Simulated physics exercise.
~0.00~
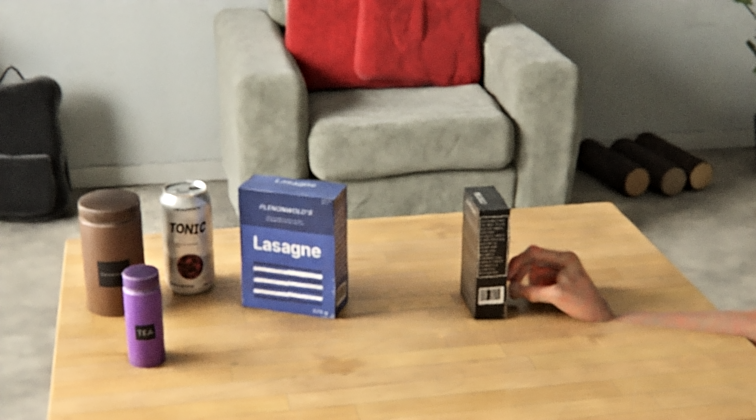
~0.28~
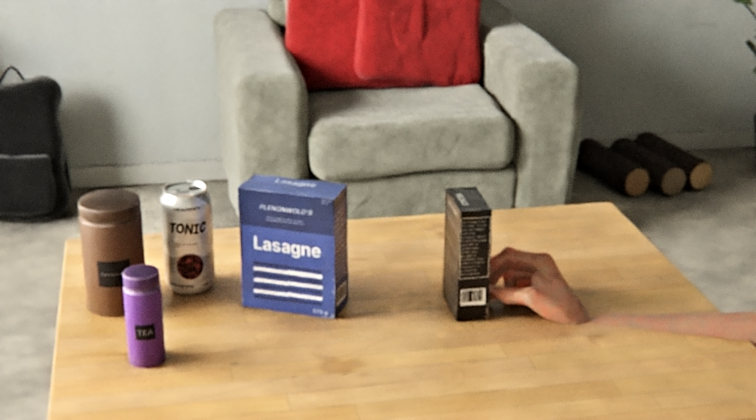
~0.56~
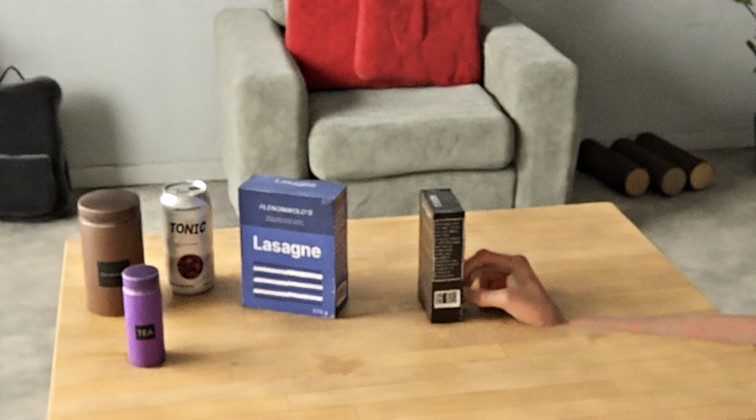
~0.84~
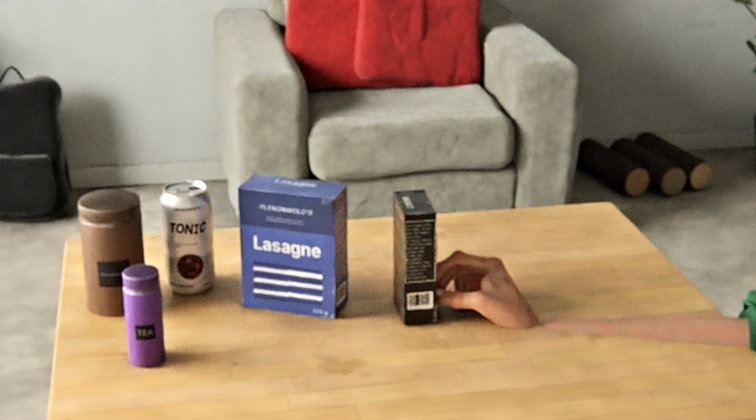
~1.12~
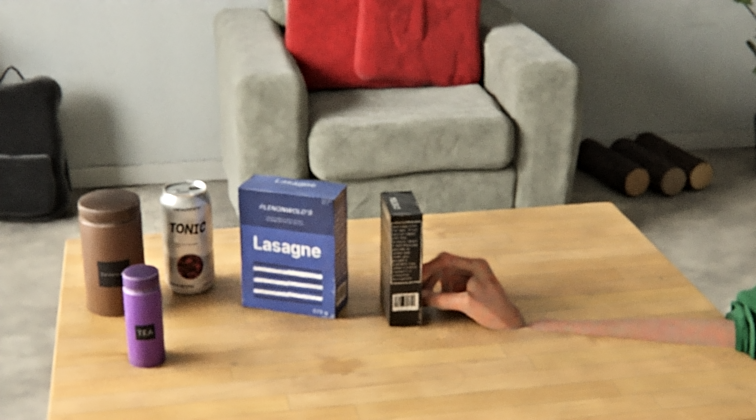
The video shows a hand pushing a small black packet leftward across a wooden table toward a blue lasagne box, with a tonic can, brown jar and purple shaker standing undisturbed farther left. The packet slides gradually and ends upright near the blue box, the hand still beside it.
